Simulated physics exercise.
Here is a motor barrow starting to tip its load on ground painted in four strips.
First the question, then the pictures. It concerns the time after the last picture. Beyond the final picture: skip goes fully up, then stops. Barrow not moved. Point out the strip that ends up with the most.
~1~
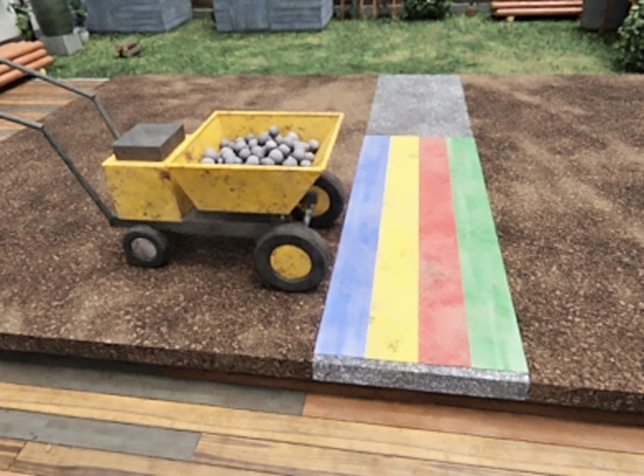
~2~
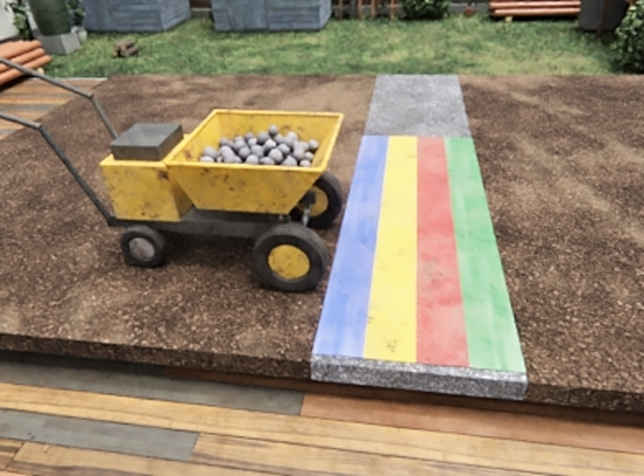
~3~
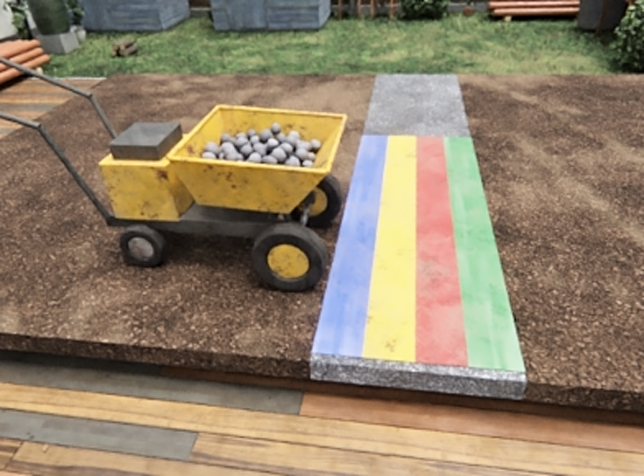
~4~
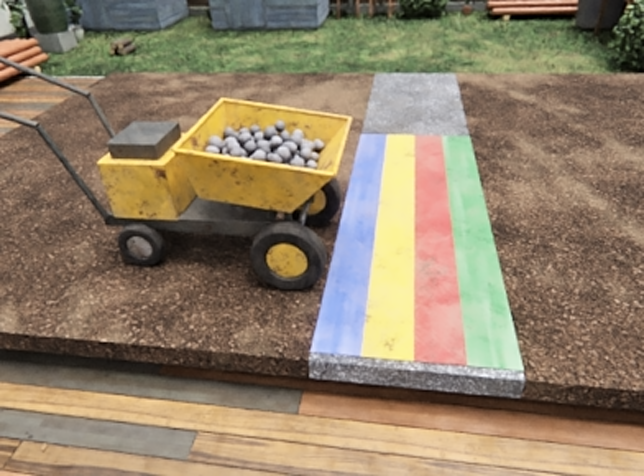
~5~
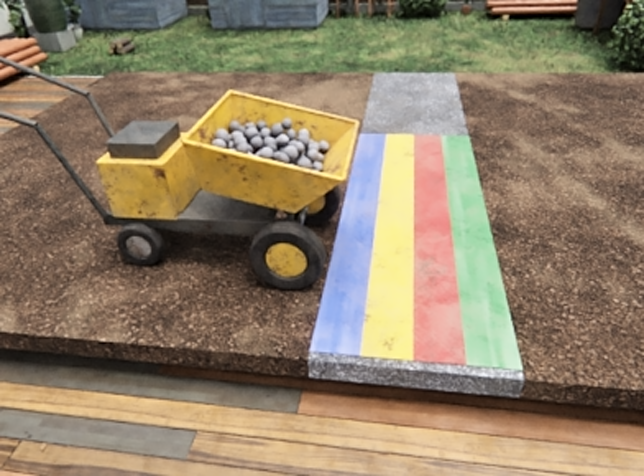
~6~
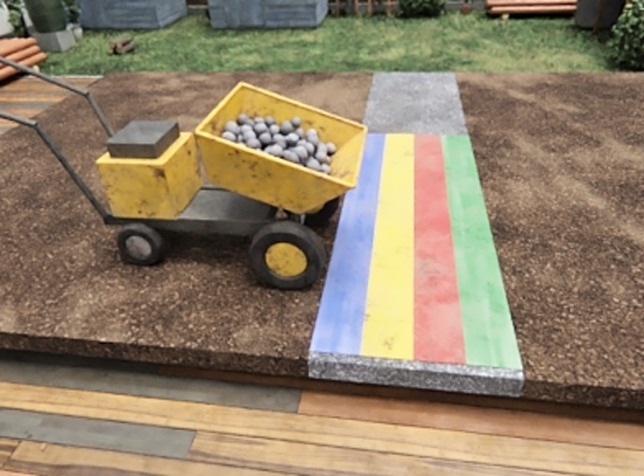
The red one ends up with the most.
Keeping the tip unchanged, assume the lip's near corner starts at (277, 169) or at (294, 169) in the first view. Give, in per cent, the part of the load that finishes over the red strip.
Estimates, in order: 20 % then 30 %.
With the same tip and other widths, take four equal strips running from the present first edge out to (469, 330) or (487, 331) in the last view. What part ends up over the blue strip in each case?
I'd say about 0 % for the first and about 0 % for the second.
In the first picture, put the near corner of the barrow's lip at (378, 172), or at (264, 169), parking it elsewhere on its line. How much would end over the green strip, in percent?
The first gives 40 %, the second 0 %.
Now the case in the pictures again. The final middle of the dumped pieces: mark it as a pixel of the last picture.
Roughly at (438, 250).
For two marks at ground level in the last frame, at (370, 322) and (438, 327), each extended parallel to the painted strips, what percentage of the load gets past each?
That's 80 in a hundred for the first and 40 in a hundred for the second.
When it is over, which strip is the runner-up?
Rank 2: Green.
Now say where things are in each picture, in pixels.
In the first frame, lip of the skip at (322, 170), level; top of the load at (258, 153), round cobbles; blue strip at (346, 318); yellow strip at (393, 322); red strip at (442, 326); green strip at (493, 329).
In the second frame, lip of the skip at (322, 171), level; top of the load at (257, 153).
In the third frame, lip of the skip at (327, 173), tipped barely; top of the load at (260, 150).
In the fourth frame, lip of the skip at (333, 175), tipped a little; top of the load at (264, 147).
In the fifth frame, lip of the skip at (343, 180), tipped a little; top of the load at (257, 143).
In the sixth frame, lip of the skip at (353, 187), tipped clearly; top of the load at (246, 133); blue strip at (341, 315); yellow strip at (389, 319); red strip at (437, 323); green strip at (488, 327).
Soon after the last picture, skip tipped steeply; all in the skip.
A little later, skip tipped right over; most in the skip; a small part over the yellow strip; a small part over the red strip.
Later still, skip tipped right over; about a quarter in the skip; a small part over the yellow strip; about half over the red strip; about a quarter over the green strip; a stray few off the paint.
At rest, skip tipped right over; about a quarter in the skip; none over the blue strip; a small part over the yellow strip; about half over the red strip; about a quarter over the green strip; a small part off the paint.
